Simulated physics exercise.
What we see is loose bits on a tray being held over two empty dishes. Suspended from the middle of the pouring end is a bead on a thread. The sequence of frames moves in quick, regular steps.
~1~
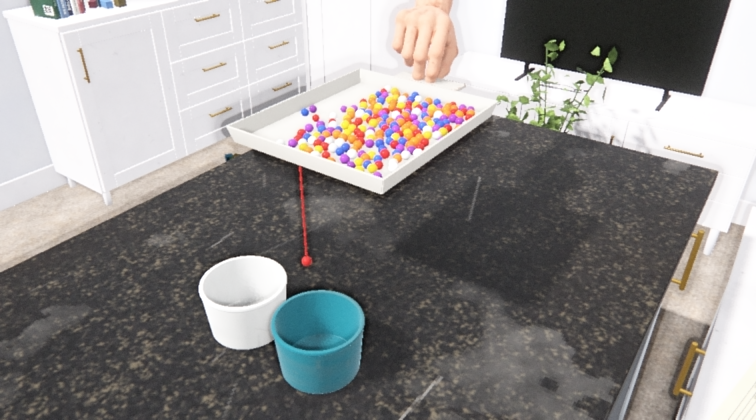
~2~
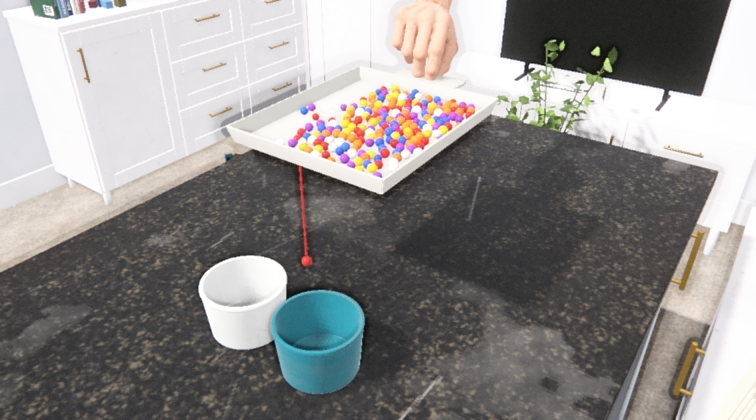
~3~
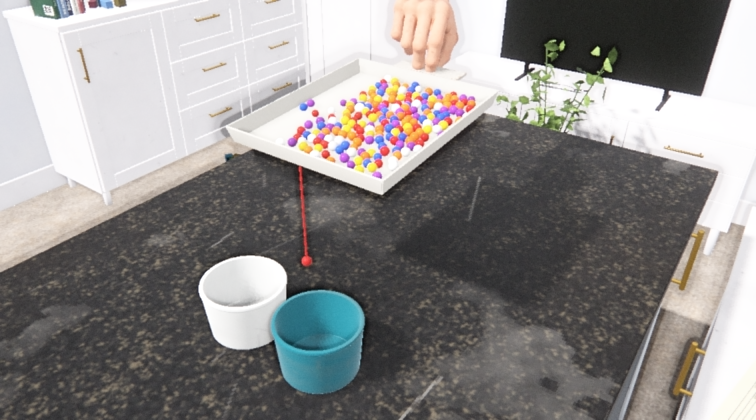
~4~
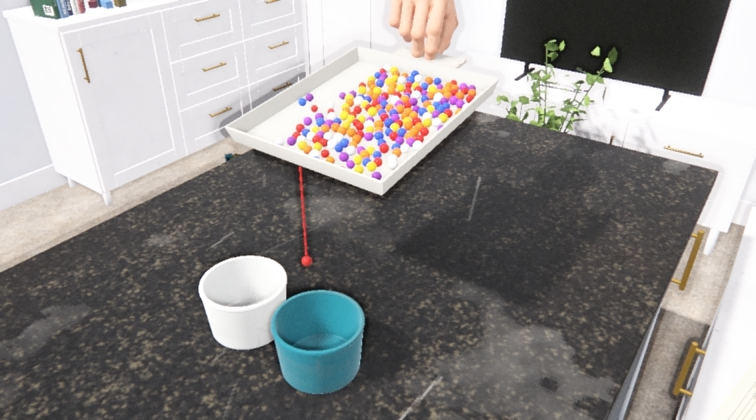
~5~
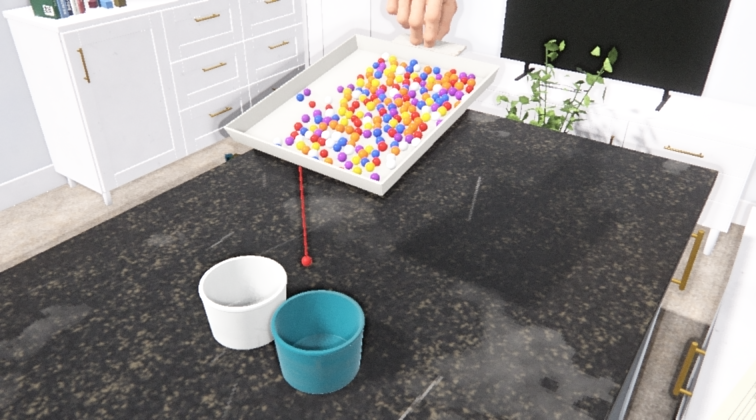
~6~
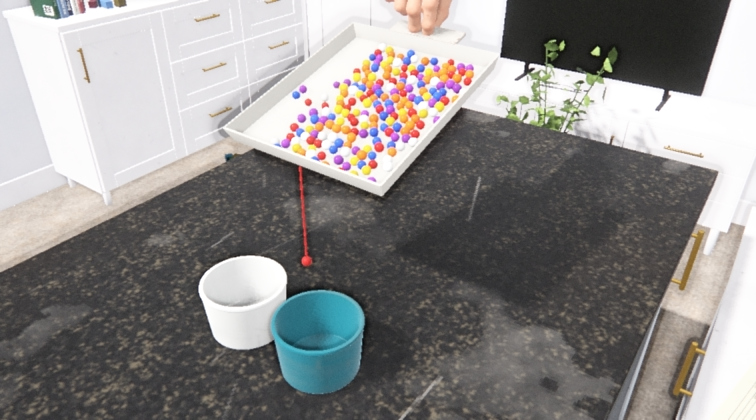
At the start, a hand holds a white tray of small colourful beads nearly level above a dark speckled counter, where a white dish and a teal dish sit. The tray's far end then gradually rises, tilting it toward the viewer, and the beads shift slightly and spread across it.
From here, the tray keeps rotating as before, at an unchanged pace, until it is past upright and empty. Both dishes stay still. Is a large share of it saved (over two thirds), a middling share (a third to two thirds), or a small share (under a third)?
A large share is saved.
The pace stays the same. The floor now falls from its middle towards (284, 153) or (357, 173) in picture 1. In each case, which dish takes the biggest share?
First try, the dish at left; second try, the dish at right.
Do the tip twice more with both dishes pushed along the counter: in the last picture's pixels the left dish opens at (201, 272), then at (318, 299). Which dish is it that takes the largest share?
Trial 1: The one on the right side. Trial 2: The one on the left side.
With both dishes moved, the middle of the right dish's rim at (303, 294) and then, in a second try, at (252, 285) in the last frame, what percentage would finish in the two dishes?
In order, 50 % and 30 %.
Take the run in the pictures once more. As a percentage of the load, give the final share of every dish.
Left 30 per cent, right 50 per cent.
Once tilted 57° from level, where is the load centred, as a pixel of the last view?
I'd put the middle of the pieces at roughly (324, 146).
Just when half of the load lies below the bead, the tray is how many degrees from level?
Roughly 90 degrees from level.
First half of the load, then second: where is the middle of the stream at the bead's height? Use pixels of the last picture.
The leading part at (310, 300), the rest of it at (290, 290).
Soon, tray tipped steeply; nearly all on the tray; a stray few in the right dish; a small part in the air.
A while on, tray tipped right over; about a quarter on the tray; about a third in the right dish; about a quarter in the left dish; a small part outside both; about a quarter in the air.
Towards the end, tray tipped past a quarter turn; about half in the right dish; about a quarter in the left dish; about a quarter outside both.
Finally, tray tipped past a quarter turn; about half in the right dish; about a quarter in the left dish; about a quarter outside both.
